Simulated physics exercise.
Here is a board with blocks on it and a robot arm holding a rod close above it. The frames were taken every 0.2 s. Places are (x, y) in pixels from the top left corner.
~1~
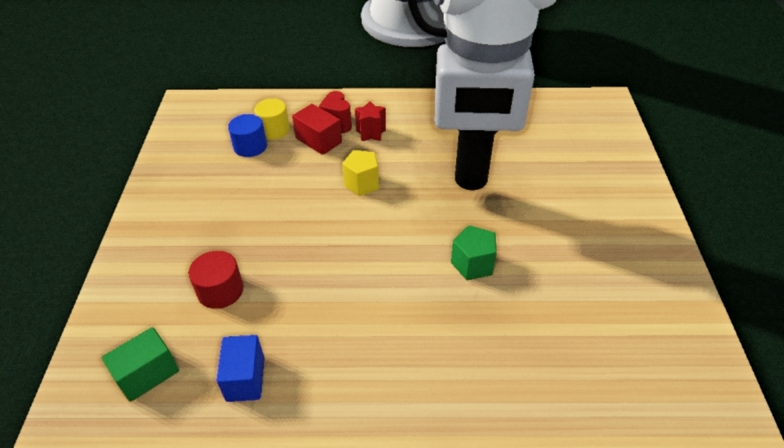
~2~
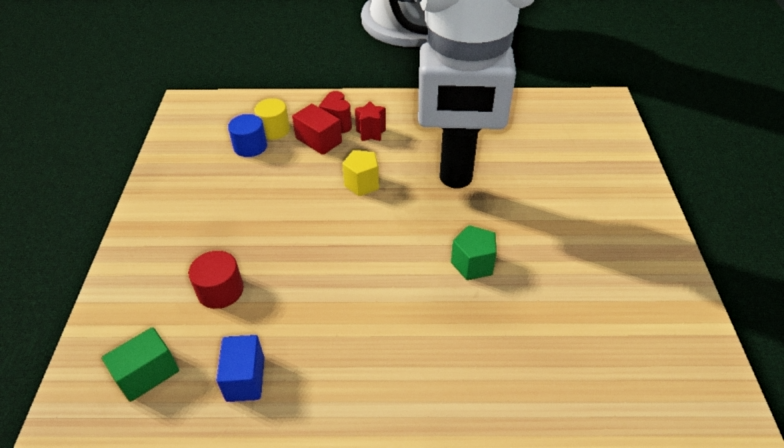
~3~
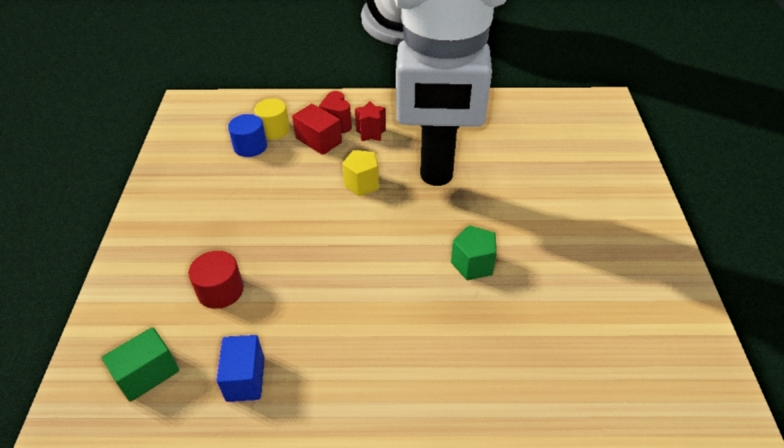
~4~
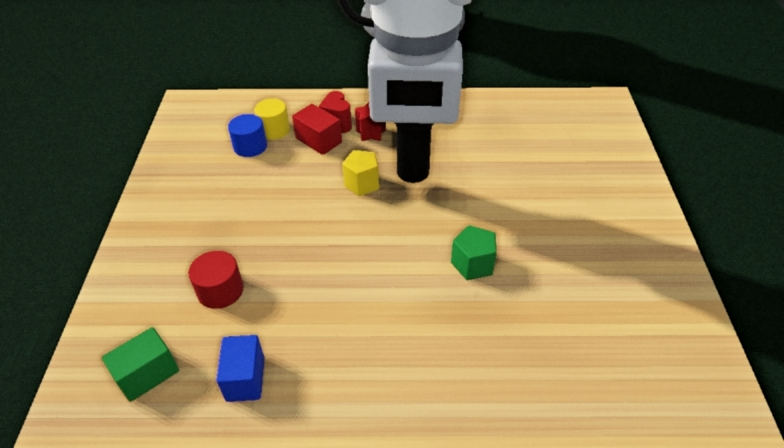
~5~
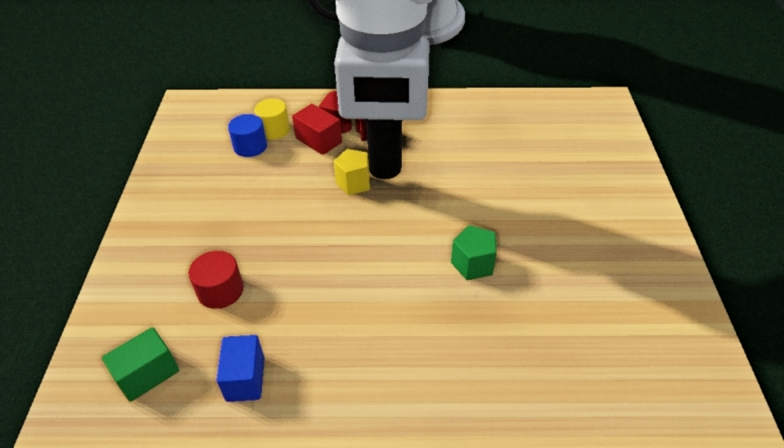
A robot arm with a black rod moved steadily left above a wooden board of colored blocks, then nudged the yellow five-sided block slightly left while the other blocks stayed put.
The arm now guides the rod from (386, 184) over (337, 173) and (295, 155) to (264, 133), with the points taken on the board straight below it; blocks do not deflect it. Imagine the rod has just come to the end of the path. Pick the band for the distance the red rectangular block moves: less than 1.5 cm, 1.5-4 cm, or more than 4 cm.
My answer is that it shifts under 1.5 cm.
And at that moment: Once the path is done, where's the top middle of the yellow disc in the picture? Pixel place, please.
Near (260, 92).
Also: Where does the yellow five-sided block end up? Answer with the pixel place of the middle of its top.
So, by the moment the path ends, you'll find the top centre of the yellow five-sided block at (268, 148).
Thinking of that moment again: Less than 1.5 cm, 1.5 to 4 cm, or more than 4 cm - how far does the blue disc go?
Medium: 1.5 to 4 cm.
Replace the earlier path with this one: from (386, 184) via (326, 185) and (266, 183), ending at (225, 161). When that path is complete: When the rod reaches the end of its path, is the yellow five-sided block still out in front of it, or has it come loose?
The rod still drives it.
The first path, step by step. One third of the way, rod at (335, 157); yellow five-sided block at (301, 151), turned 15° anticlockwise.
Two thirds of the way, rod at (292, 139); yellow five-sided block at (268, 148), turned 50° anticlockwise.
At the end, rod at (261, 118); blue disc at (227, 119); yellow disc at (260, 92); red rectangular block unmoved; yellow five-sided block at (268, 148), turned 50° anticlockwise.
